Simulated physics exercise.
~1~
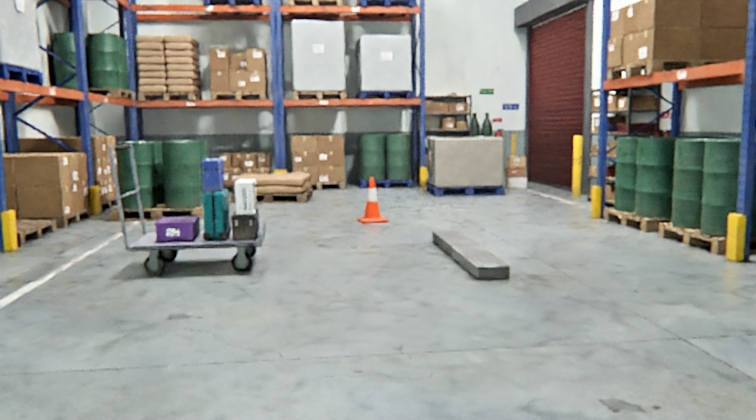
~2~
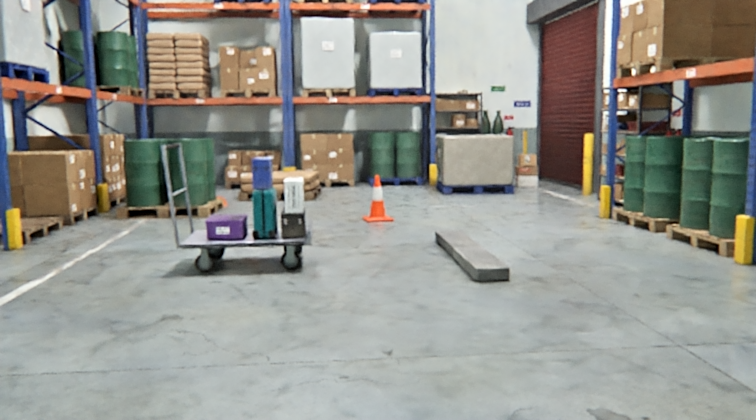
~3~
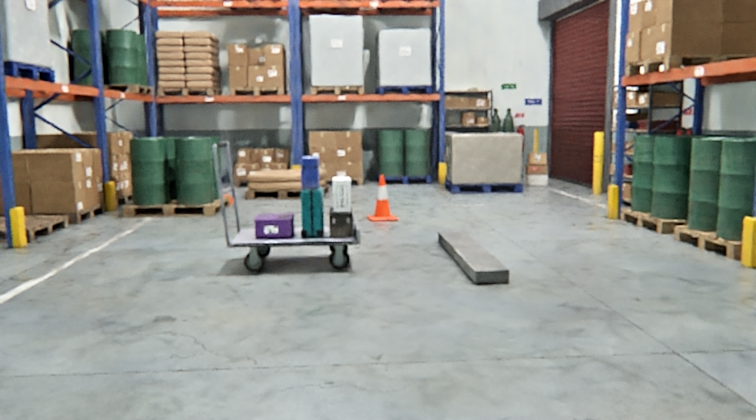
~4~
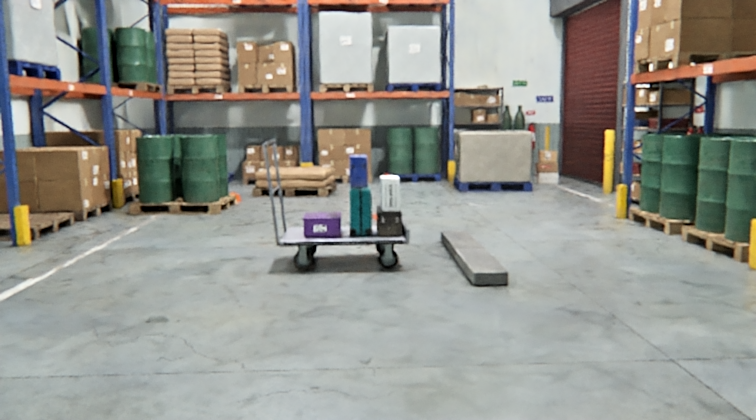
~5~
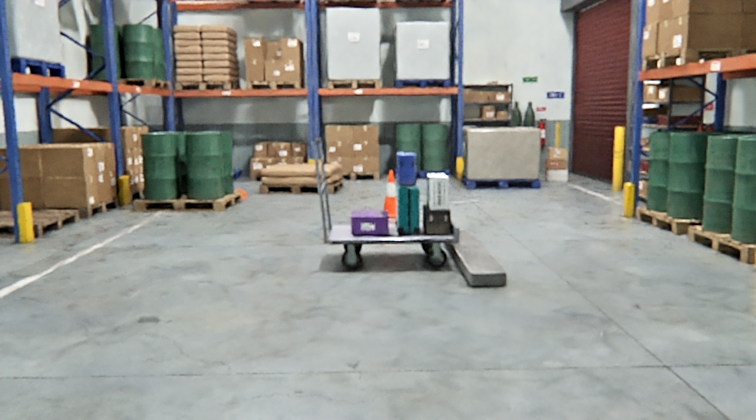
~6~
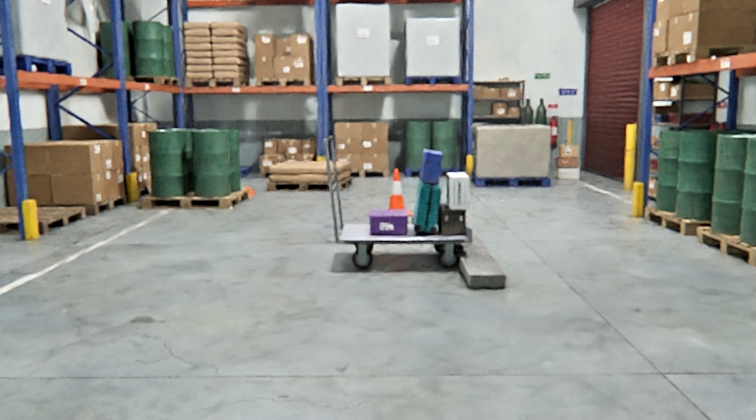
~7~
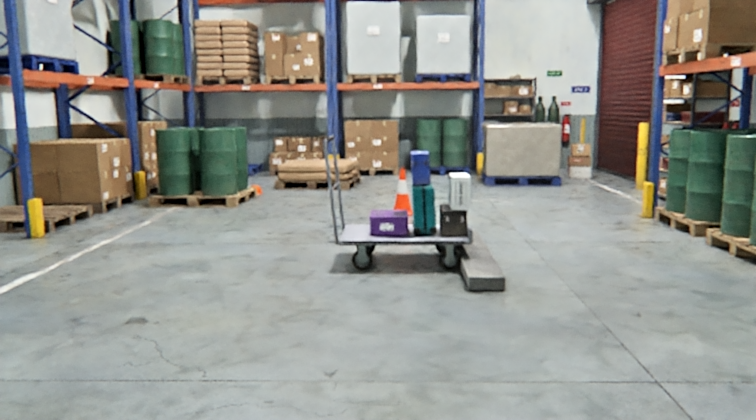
In a warehouse with tall racking, green drums and a red shutter door, seen from the front by a camera drifting slightly sideways, a flatbed trolley stands out at the left. It carries a purple tote near its handle, a blue box on a teal suitcase, and a white crate on a black toolbox. The trolley rolls right, passing in front of an orange cone, towards a low grey kerb. It stops against the kerb, and the teal suitcase and blue box tip to the right. They settle back upright, and everything remains on the deck.
